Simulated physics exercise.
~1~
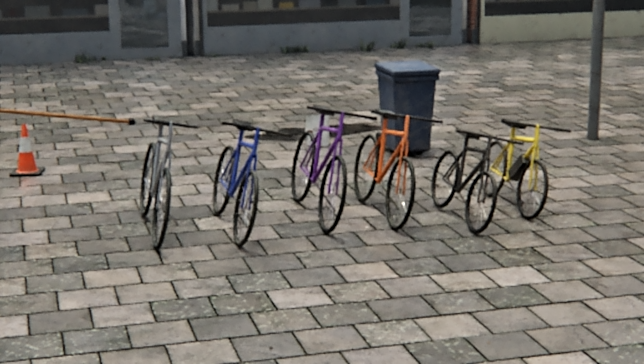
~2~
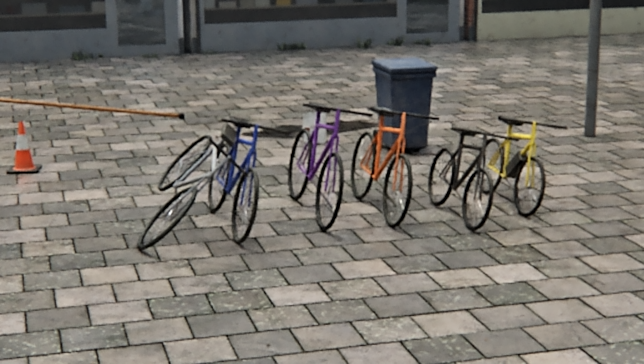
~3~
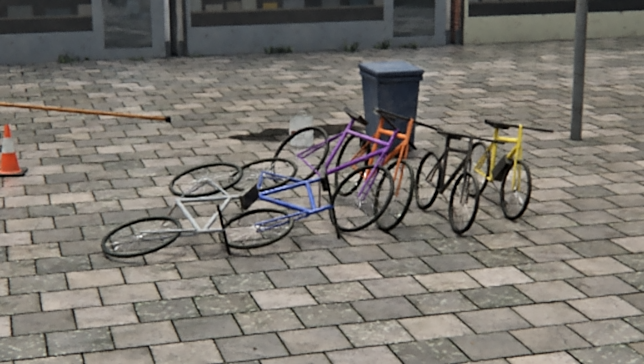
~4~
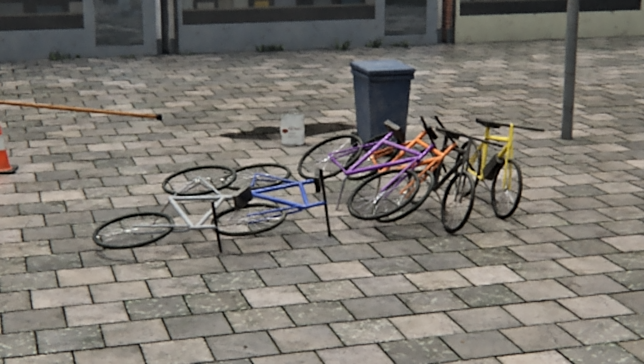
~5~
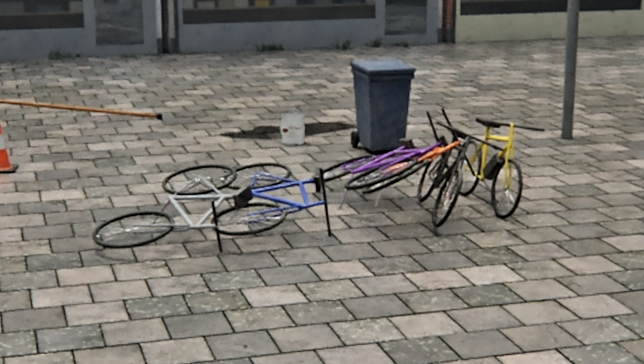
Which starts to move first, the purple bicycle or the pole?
The pole starts to move first, pushing the leftmost bicycle, and the purple bicycle only begins to tip afterwards.
